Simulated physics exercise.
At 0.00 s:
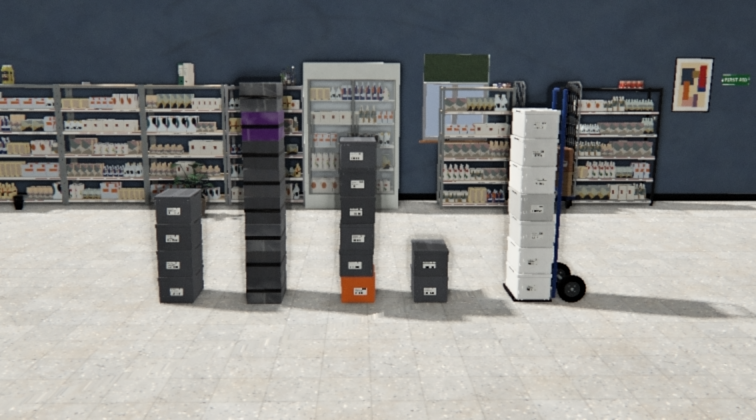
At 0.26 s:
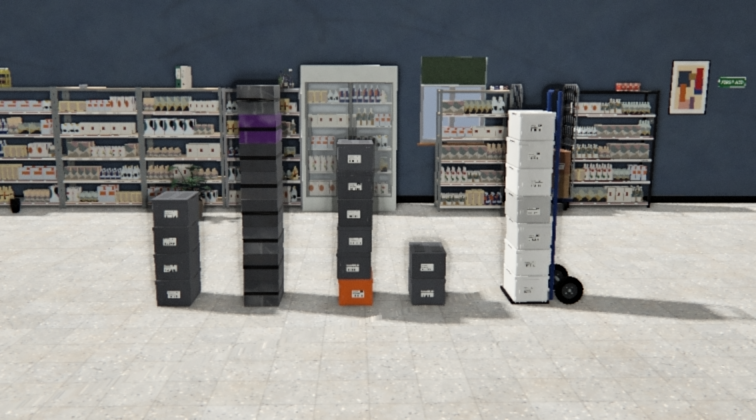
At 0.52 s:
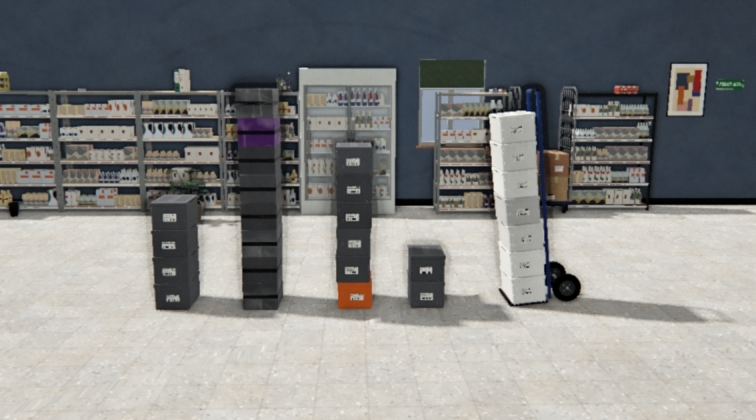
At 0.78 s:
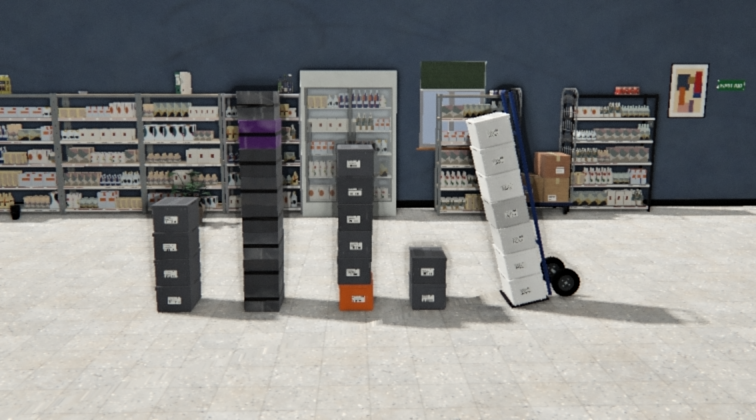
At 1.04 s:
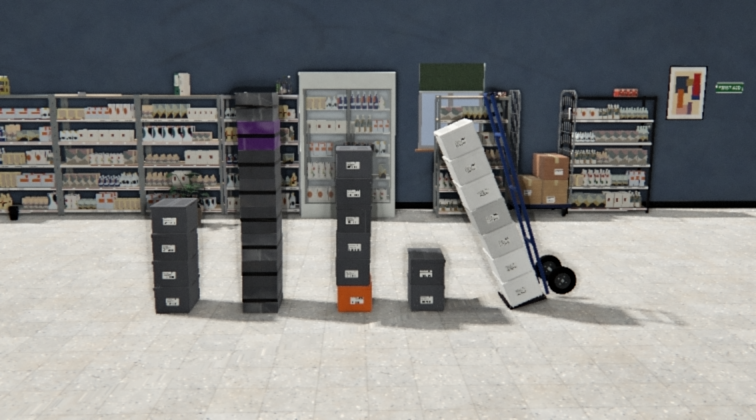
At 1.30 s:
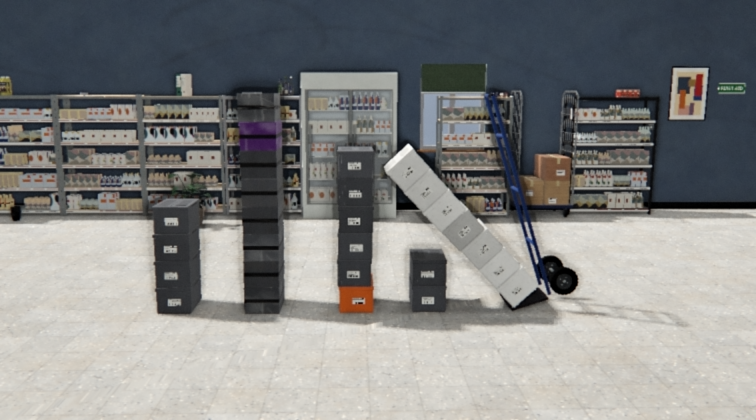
On a shop floor before stocked shelves, four columns of dark totes, one with a purple tote and one with an orange, stand beside a white stack on a blue hand truck. The truck tilts left with the white stack, which then leans further, separating from the truck's frame.
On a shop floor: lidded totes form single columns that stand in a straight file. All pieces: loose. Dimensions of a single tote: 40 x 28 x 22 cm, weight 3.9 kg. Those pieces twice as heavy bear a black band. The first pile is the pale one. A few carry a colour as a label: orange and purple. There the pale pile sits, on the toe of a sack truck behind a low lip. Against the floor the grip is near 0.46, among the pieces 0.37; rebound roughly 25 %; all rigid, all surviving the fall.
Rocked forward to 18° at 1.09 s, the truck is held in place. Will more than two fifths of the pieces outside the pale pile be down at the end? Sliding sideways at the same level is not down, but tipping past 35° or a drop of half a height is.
No, fewer than two fifths will.
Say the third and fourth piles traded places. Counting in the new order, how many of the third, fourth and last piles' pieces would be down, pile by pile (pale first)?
Count of fallen pieces - third: 7; fourth: 5; last: 3.
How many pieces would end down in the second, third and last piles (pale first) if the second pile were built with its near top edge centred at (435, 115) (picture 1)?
Result: Second pile 7, third pile 6, last pile 4.
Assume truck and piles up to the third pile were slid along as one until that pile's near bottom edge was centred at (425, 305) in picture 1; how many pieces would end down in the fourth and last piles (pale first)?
Pile by pile, fourth 0 and last 0.
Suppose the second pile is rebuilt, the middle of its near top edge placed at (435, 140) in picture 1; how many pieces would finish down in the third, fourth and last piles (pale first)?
Third 6, fourth 8, last 4.
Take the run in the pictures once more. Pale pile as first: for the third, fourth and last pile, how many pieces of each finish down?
Number of pieces - third 1, fourth 0, last 0.
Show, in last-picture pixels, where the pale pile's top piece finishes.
(377, 242).
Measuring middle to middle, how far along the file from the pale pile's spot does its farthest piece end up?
Some 120 centimetres along the file.
Around 1.48 s, 7 of the pale pile down; none of the 20 other totes down, 5 disturbed.
Around 2.00 s, 7 of the pale pile down; 1 of the 20 other totes down; orange tote tipped 19°.
Finally (3.2 s), 7 of the pale pile down; 1 of the 20 other totes down; purple tote unmoved; orange tote unmoved. That is 5 per cent. Seen by the last camera, middles, purple tote near (260, 135), orange tote near (355, 293).
